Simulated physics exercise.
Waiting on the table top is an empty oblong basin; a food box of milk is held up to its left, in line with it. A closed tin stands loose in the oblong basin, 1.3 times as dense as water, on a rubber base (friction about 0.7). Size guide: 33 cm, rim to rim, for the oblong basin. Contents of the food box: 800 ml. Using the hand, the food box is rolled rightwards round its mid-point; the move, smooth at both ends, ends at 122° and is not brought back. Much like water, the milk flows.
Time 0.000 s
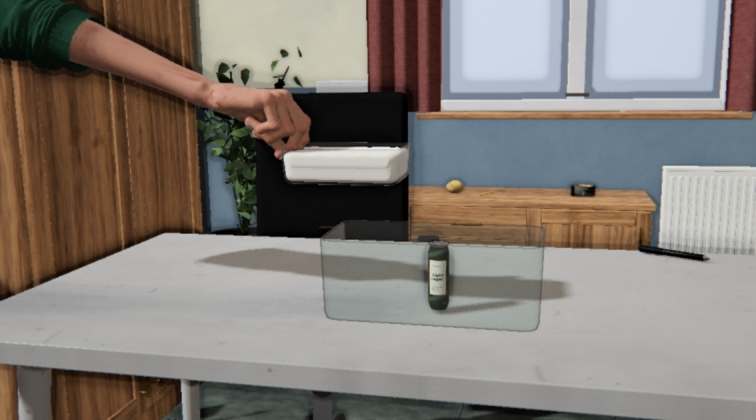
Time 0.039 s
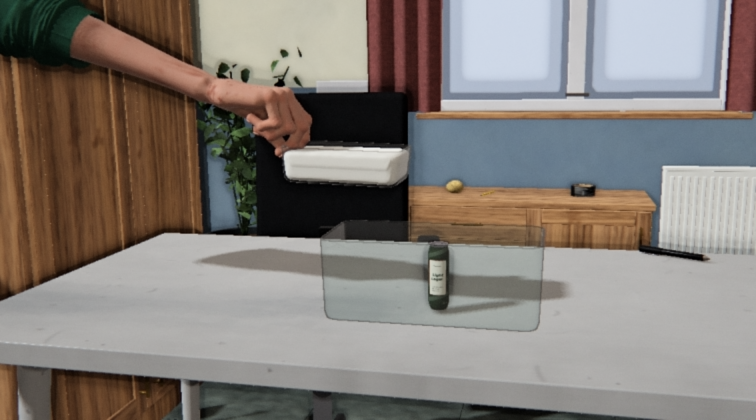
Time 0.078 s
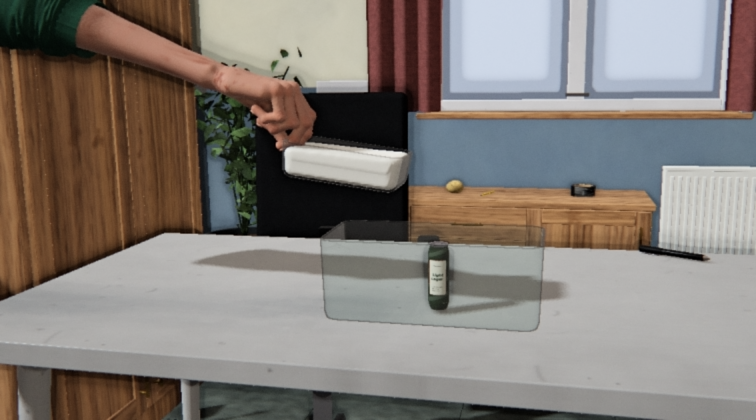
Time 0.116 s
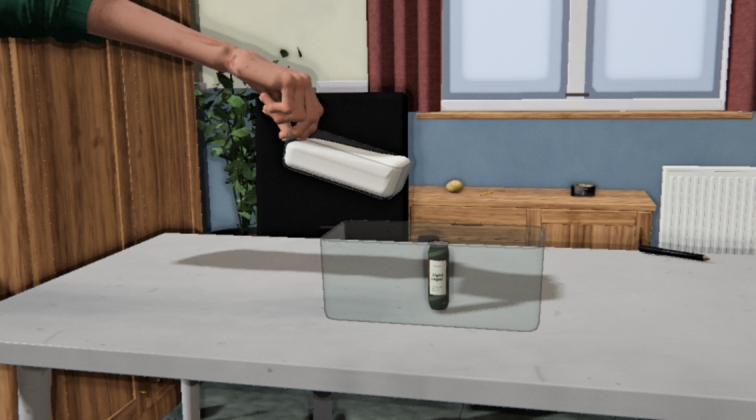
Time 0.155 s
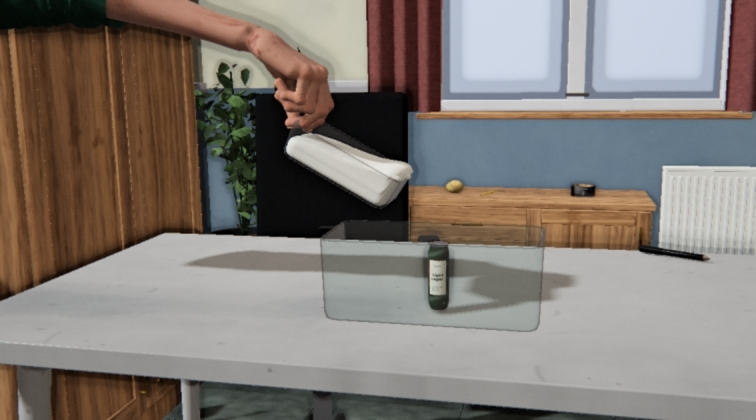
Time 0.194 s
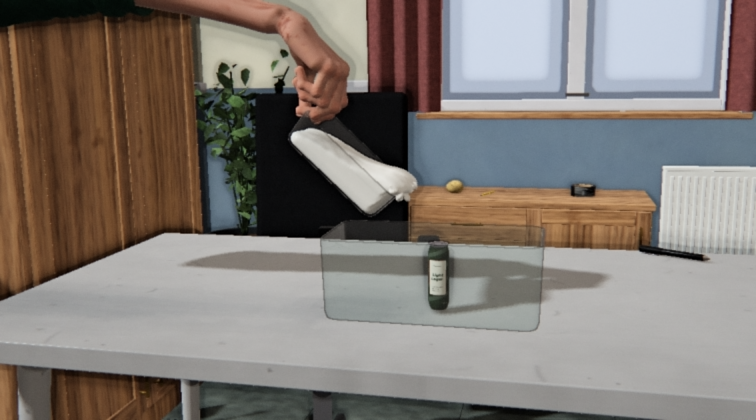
Table top, a hand tilting a food box rightwards above a clear basin holding a dark tin, milk slipping over box's rim.
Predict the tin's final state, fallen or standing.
It capsizes.
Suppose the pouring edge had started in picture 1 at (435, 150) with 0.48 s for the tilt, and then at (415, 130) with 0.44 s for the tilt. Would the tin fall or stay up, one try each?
The tin stays vertical the first time and overturns the second time.
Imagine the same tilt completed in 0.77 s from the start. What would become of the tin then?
Then the tin does not tip.
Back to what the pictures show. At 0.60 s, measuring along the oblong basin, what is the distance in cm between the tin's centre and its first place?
Near 4 cm of travel.
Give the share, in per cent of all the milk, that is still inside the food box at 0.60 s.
About 0 per cent.
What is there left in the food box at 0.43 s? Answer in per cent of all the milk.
Some 7 % of it is still there.
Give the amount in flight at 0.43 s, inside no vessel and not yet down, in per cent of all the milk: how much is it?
Close to 3 in a hundred.
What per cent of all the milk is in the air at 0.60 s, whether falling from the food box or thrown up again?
Near 7 per cent, I'd say.
Then, 0.43 s in, the tilt is 119° and 7 per cent is still to pour; the tin stands 1 cm from where it began.
Then, 0.60 s in, the tilt is 122° and 0 per cent is still to pour; the tin leans 28°.
Then, 0.78 s in, the tilt is 122° and 0 per cent is still to pour; the tin lies on its side.
Then, 0.98 s in, the tilt is 122° and 0 per cent is still to pour; the tin lies on its side.
Finally, the tin lies on its side.
